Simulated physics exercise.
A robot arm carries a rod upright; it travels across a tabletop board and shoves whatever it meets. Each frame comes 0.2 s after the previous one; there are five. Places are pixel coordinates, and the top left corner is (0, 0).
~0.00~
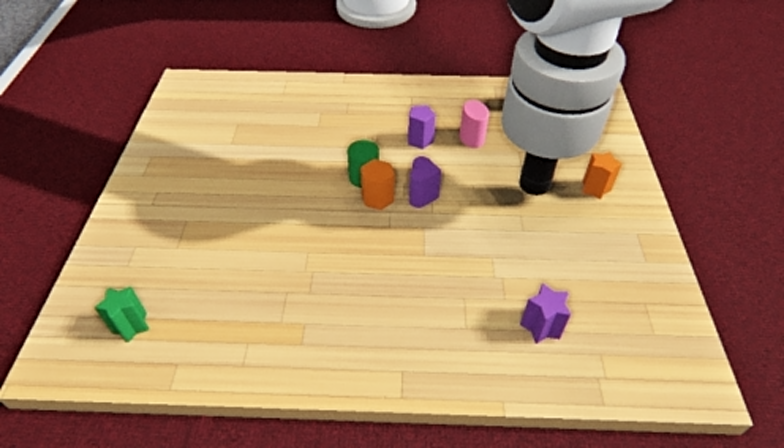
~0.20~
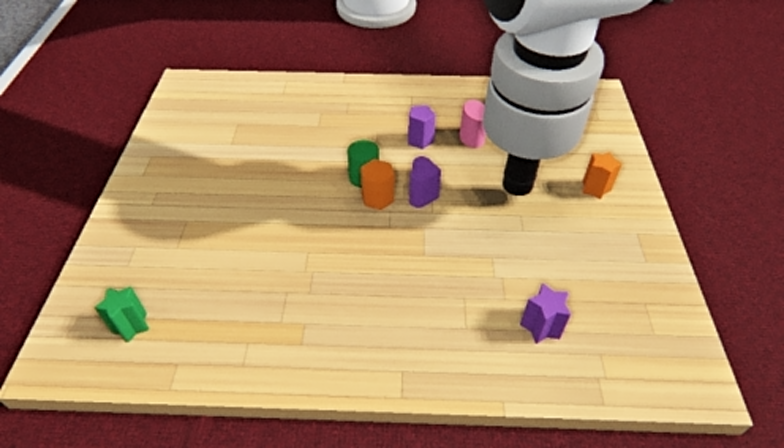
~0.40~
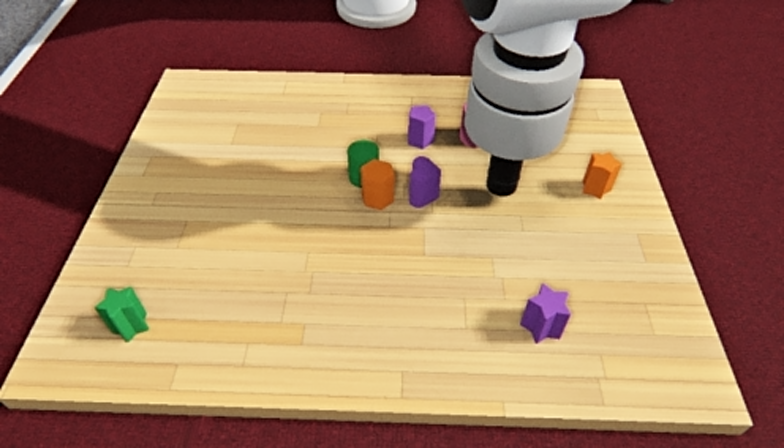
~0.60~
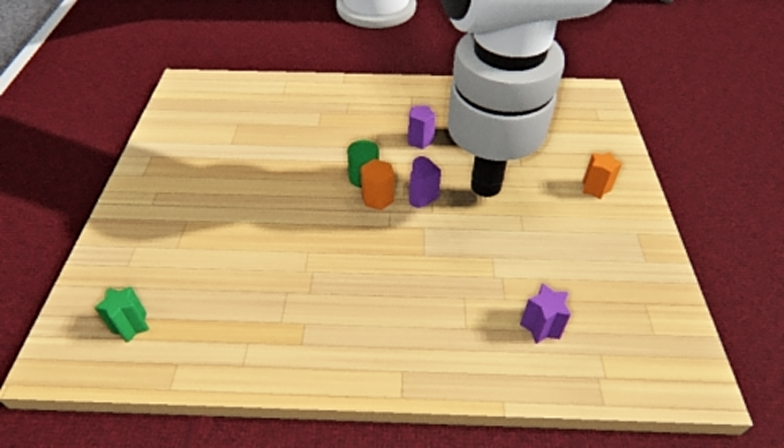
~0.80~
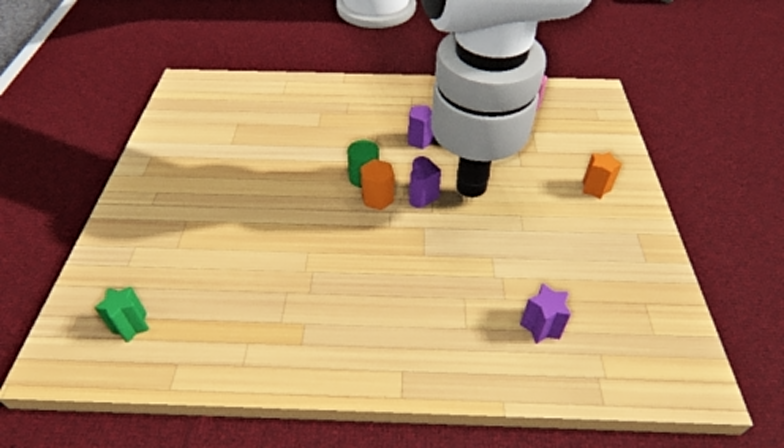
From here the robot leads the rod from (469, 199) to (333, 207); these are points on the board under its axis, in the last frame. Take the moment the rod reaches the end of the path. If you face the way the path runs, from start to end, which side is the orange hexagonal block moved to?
Facing from start to end, it will go to the right.
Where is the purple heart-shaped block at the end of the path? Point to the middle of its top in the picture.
My estimate: (299, 171).
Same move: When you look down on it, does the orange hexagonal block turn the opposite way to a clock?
It seems not.
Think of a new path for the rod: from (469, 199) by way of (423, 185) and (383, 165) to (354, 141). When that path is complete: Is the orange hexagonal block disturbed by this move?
Somewhere new.
The first path, step by step. One third of the way, rod at (425, 191); orange hexagonal block at (364, 171), turned 30° clockwise; purple heart-shaped block at (393, 170).
Two thirds of the way, rod at (379, 194); orange hexagonal block at (318, 171), turned 45° clockwise; purple heart-shaped block at (345, 172).
At the end, rod at (332, 196); green disc in place; orange hexagonal block at (274, 164), turned 60° clockwise; purple heart-shaped block at (299, 171).
